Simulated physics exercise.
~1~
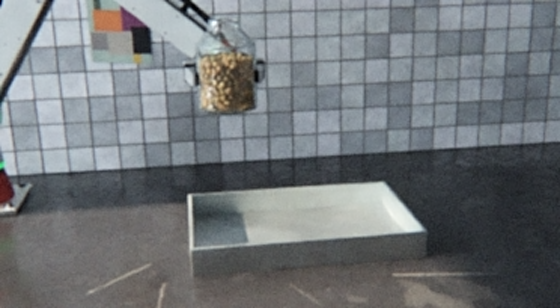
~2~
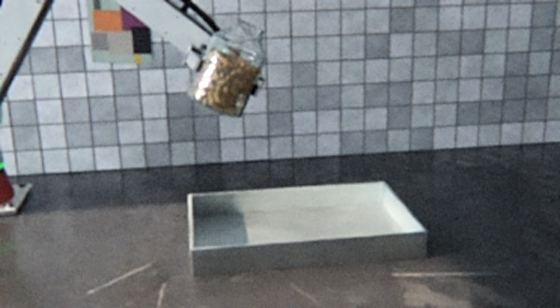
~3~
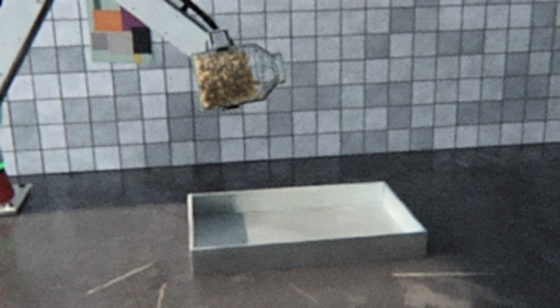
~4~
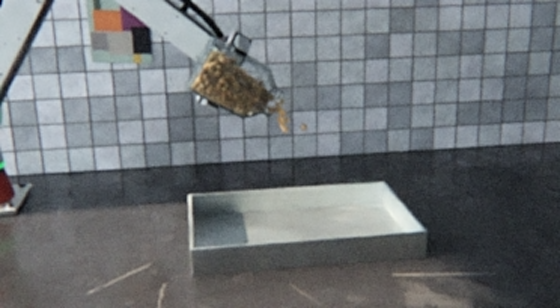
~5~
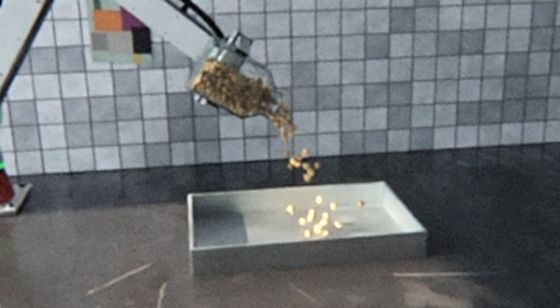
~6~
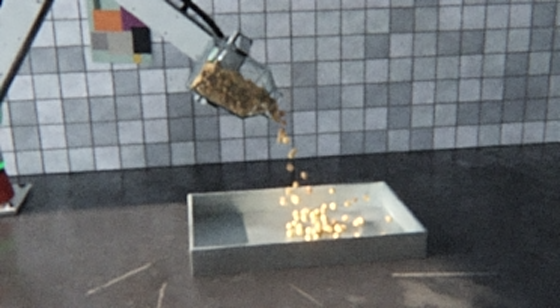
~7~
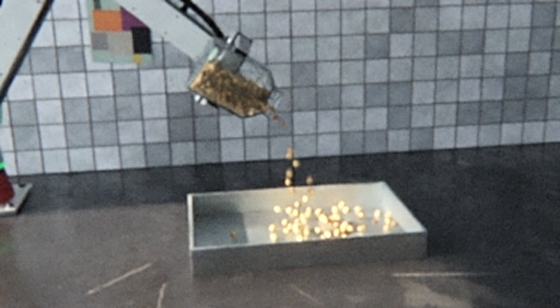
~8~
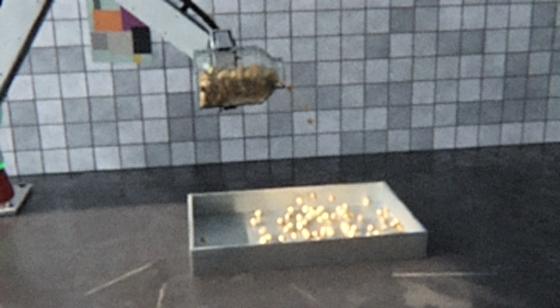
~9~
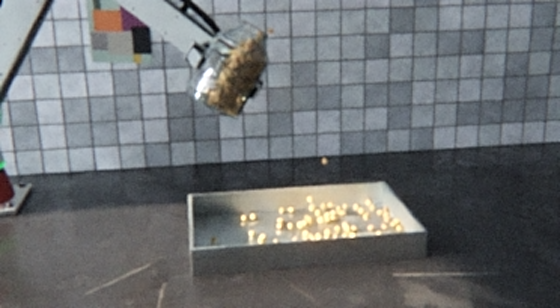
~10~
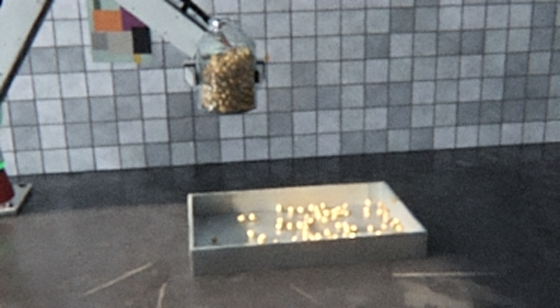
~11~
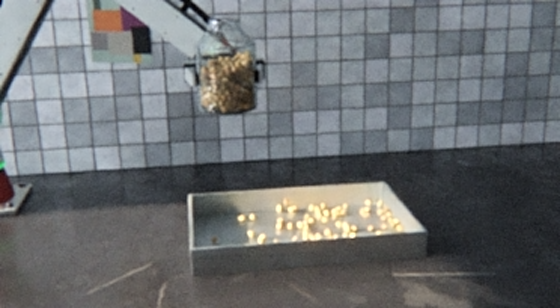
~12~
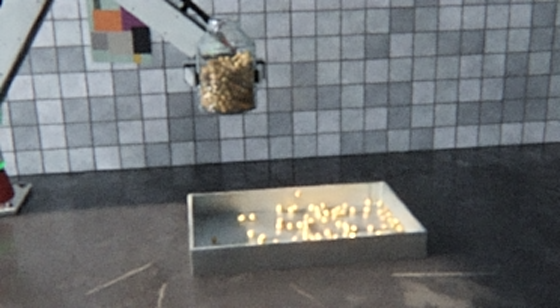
A robot arm tipped a clear jar of dried chickpeas over to the right, and a thin stream spilled into the shallow pale tray below, then it swung the jar upright again, still mostly full, leaving the fallen ones scattered across the tray.
